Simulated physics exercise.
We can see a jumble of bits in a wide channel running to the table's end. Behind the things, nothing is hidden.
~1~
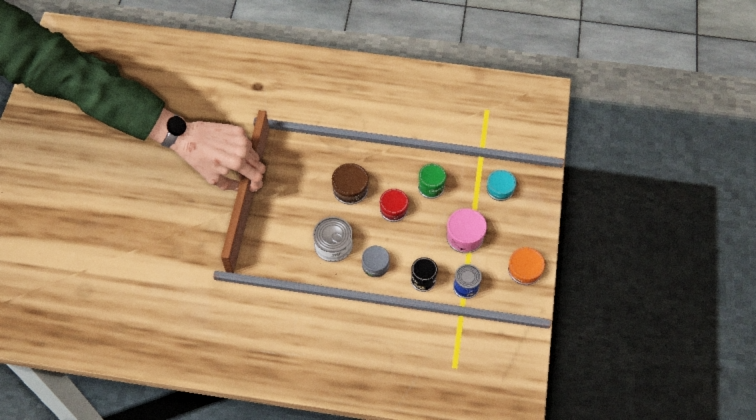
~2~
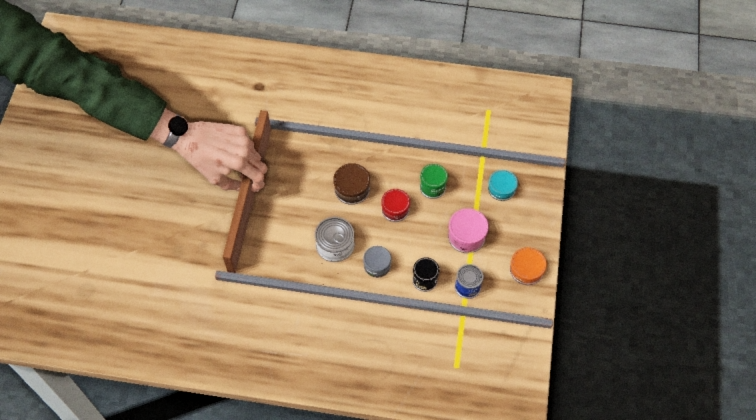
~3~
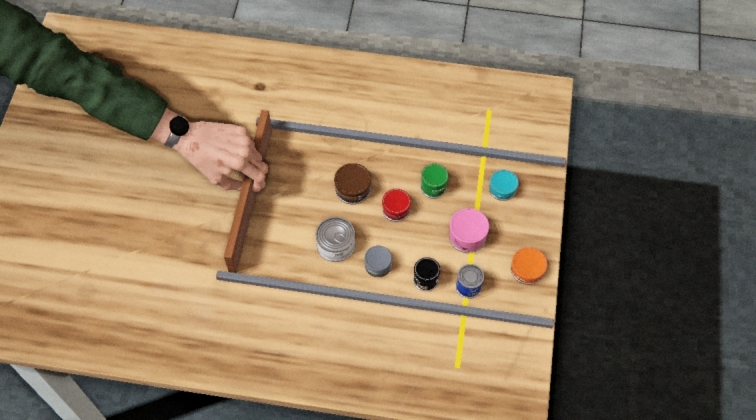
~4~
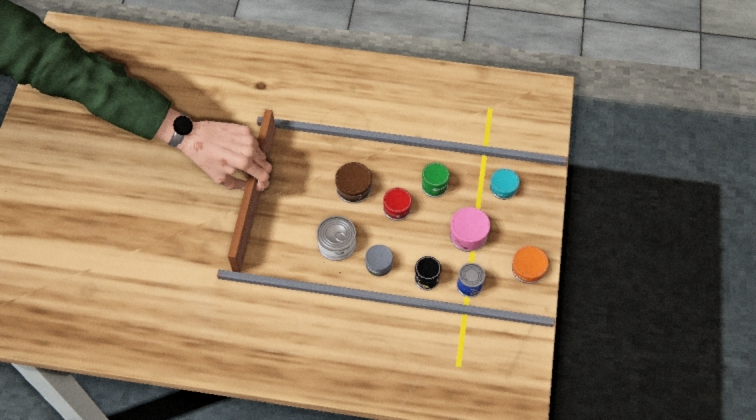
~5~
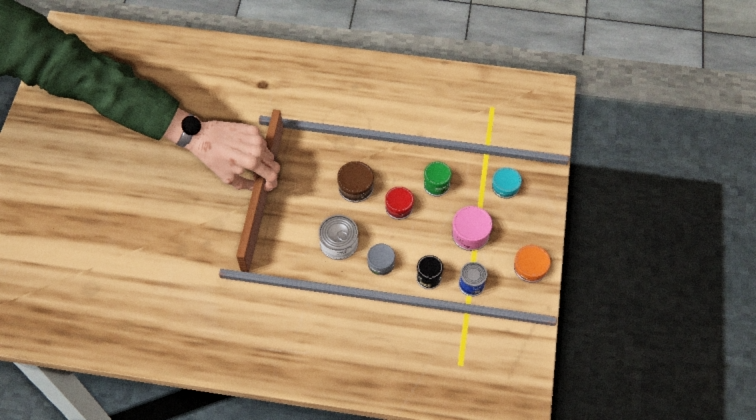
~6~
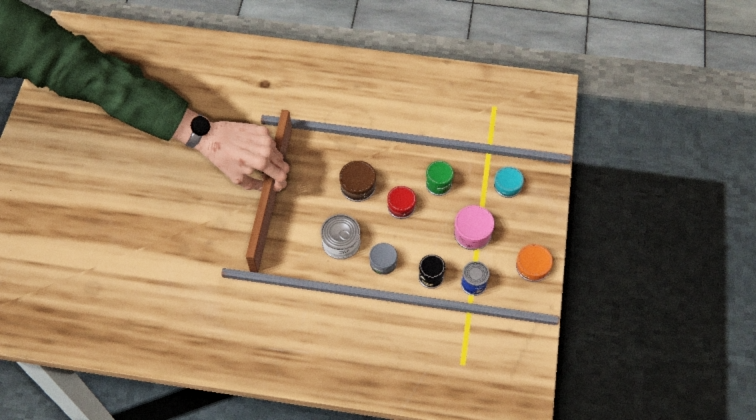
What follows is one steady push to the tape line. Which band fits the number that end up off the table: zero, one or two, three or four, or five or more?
The band is zero.
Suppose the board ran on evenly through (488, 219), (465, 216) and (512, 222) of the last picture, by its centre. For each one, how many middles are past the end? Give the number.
Counts per position: 0 / 0 / 2.
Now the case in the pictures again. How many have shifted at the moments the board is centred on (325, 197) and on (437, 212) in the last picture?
By then 0, and 8.
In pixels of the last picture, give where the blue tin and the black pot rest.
The first ends close to (539, 287), the second close to (513, 284).
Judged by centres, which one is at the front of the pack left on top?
That'd be the orange tin, foremost of the lot.
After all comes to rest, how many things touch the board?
That would be 5 of them.
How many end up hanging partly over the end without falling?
My count gives 1.
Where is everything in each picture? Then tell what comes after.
The first frame shows orange tin (526, 266); turquoise tin (501, 186); blue tin (467, 282); board (247, 190); tape (472, 230).
The second frame shows turquoise tin (503, 185); white tin (335, 240).
The third frame shows blue tin (470, 281); black pot (427, 275).
The fourth frame shows orange tin (530, 265); board (253, 189).
The fifth frame shows turquoise tin (506, 183); grey tub (381, 260).
The sixth frame shows orange tin (534, 263); turquoise tin (509, 182); blue tin (475, 279); board (270, 189); tape (480, 227).
Early on, none off yet; orange tin at rest near (534, 263); turquoise tin at rest near (509, 182); blue tin at rest near (475, 279).
Finally, the number that fall off is zero.
